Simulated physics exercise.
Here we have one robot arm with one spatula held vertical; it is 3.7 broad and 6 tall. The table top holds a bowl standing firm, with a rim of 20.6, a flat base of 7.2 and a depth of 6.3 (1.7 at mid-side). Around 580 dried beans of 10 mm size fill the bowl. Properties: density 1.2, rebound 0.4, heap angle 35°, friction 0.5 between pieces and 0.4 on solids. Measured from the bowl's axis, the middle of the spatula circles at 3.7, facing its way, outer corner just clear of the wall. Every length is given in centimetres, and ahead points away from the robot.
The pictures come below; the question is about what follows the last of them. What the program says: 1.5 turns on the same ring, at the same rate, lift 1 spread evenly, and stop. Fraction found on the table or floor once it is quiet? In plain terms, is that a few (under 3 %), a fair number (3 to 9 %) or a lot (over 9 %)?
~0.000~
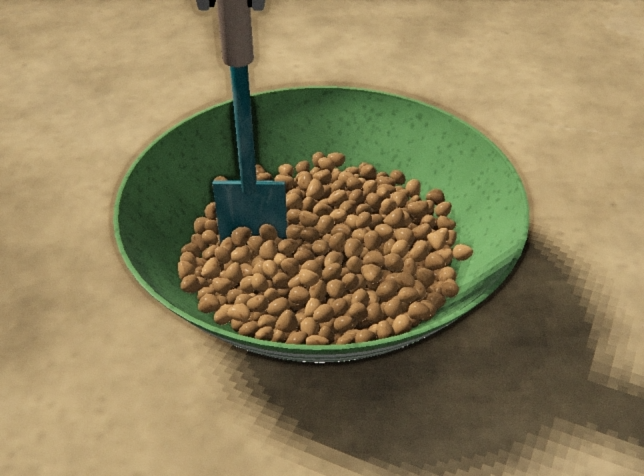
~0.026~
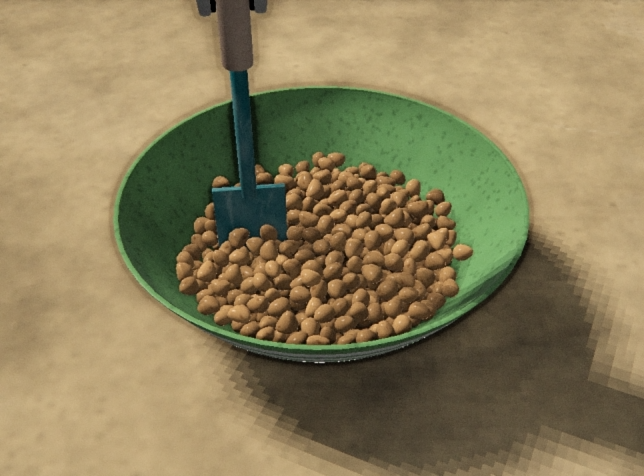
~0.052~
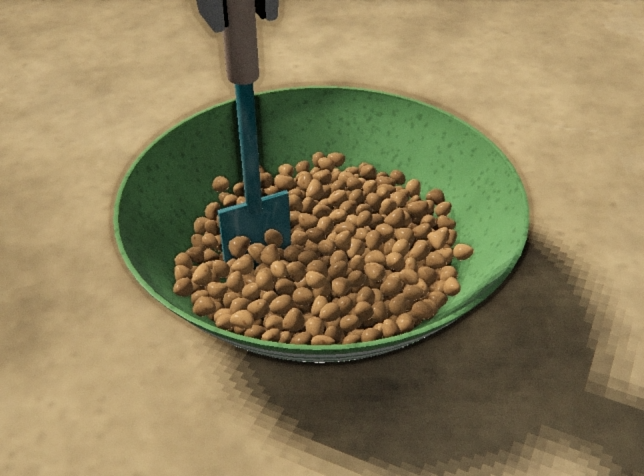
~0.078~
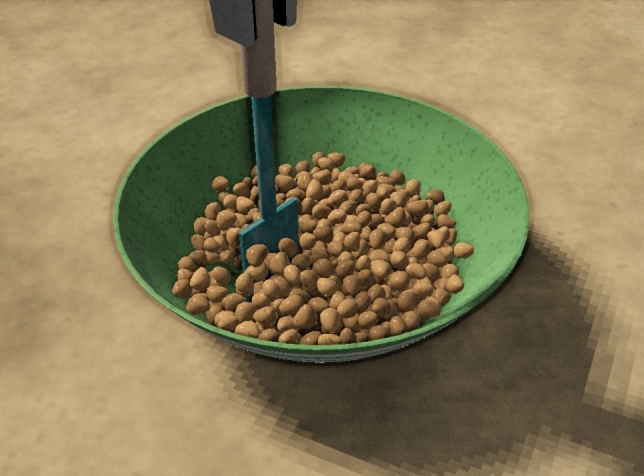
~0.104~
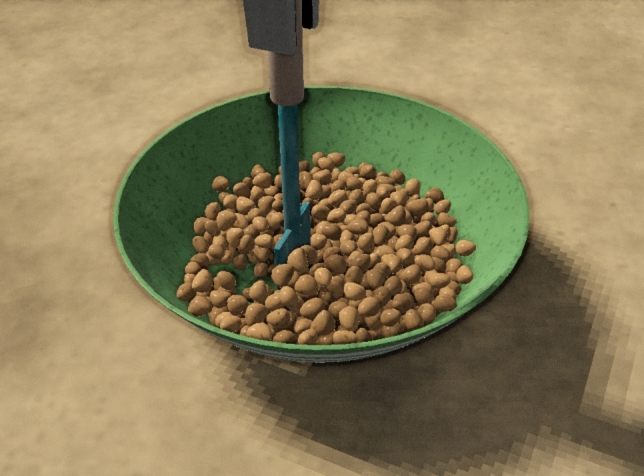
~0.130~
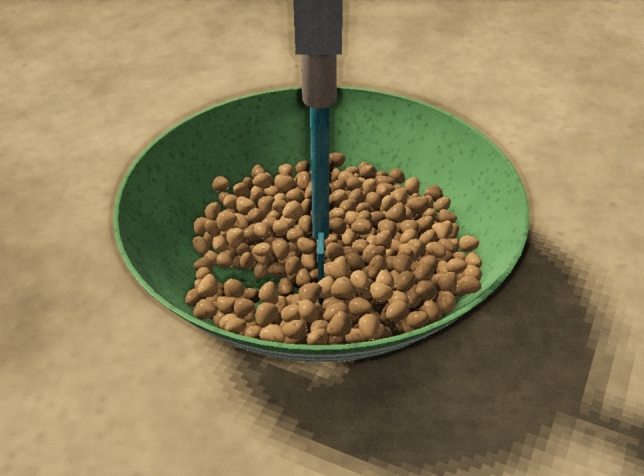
A fair number, 3 to 9 %.
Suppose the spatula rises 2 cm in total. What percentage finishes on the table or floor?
That works out to some 5 per cent.
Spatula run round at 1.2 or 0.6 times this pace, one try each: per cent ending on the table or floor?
Estimates in order: Near 20 % and near 0 %.
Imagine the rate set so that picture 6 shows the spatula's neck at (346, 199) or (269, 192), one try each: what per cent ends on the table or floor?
Near 20 in a hundred for the first and near 0 in a hundred for the second.
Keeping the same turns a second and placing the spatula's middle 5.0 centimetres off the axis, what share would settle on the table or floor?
In that case roughly 20 per cent.
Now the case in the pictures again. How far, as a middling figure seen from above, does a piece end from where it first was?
Something like 6 centimetres, give or take.
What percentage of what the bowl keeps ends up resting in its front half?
Close to 45 in a hundred.
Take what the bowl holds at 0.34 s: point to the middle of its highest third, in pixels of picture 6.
I'd put it at around (334, 147).
After 0.34 s, 264° round, highest piece 8 above the table; 568 in the bowl, 5 on the table or floor, 8 in flight or on the tool.
After 0.55 s, 77° round, highest piece 7 above the table; 555 in the bowl, 25 on the table or floor, 1 in flight or on the tool.
After 0.85 s, 180° round, highest piece 6 above the table; 555 in the bowl, 26 on the table or floor.
After 1.55 s, 180° round, highest piece 6 above the table; 555 in the bowl, 26 on the table or floor.
At rest, 555 in the bowl, 26 on the table or floor. That is 4 % on the table or floor.
